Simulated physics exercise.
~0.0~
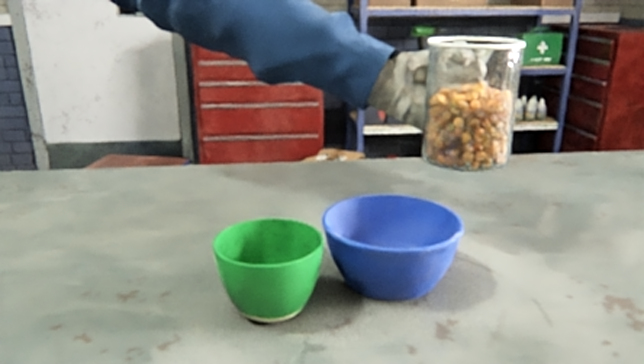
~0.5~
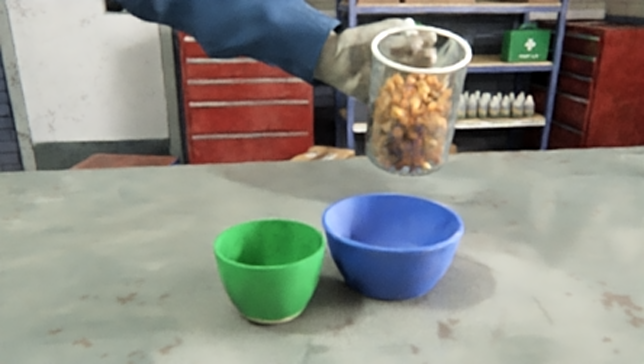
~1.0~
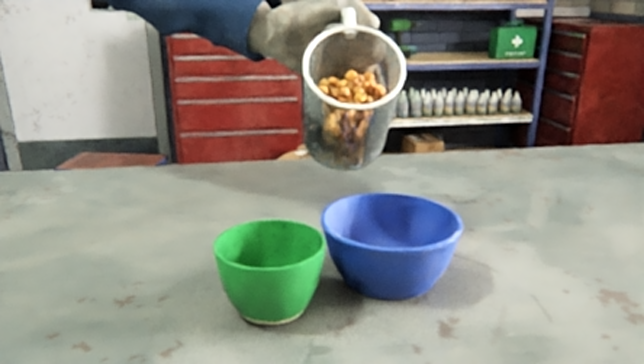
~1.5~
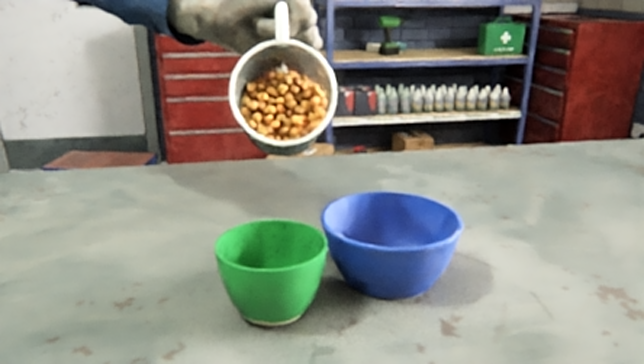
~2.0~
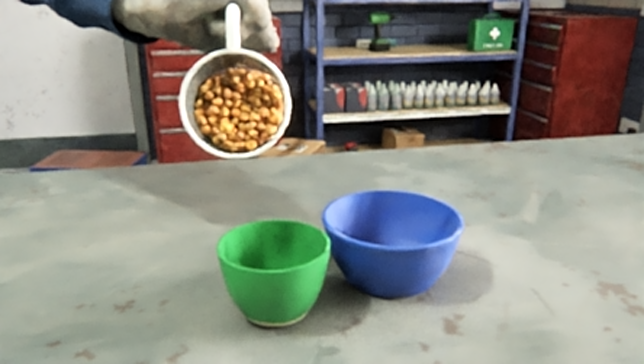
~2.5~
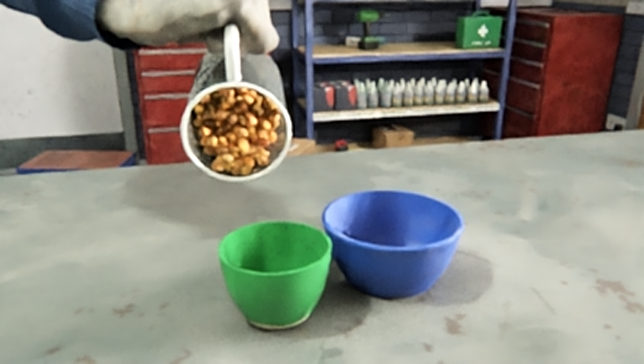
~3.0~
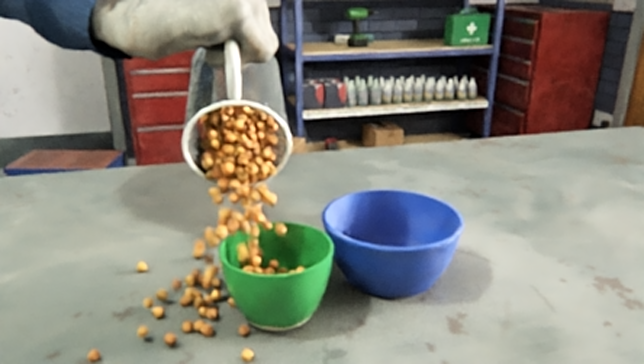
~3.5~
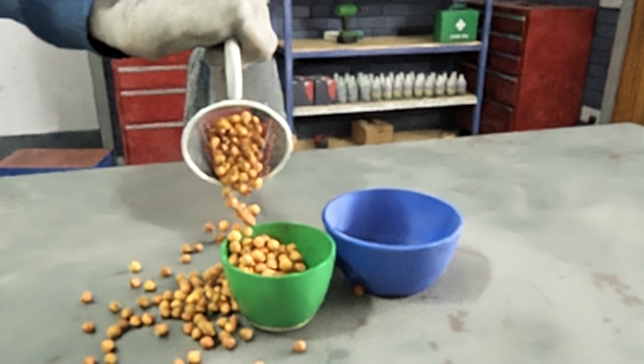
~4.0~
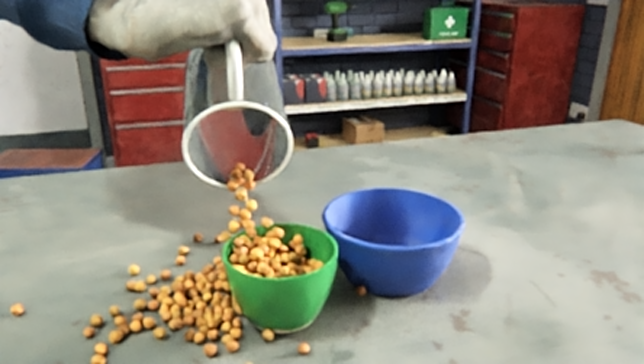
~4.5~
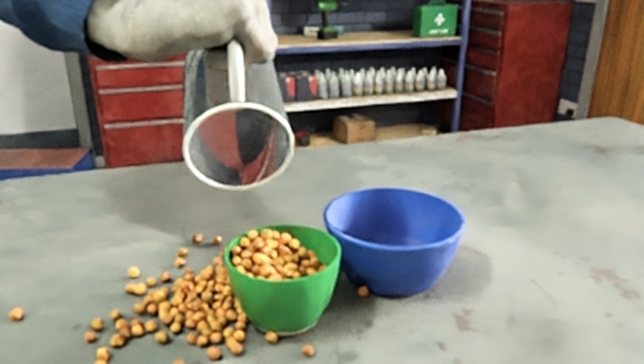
In a workshop, a gloved hand carries a clear cup of roasted chickpeas left over a grey table, tilting it until they pour out. Most land in the green bowl, many scatter on the table beside it, and the blue bowl stays empty as the cup ends emptied.
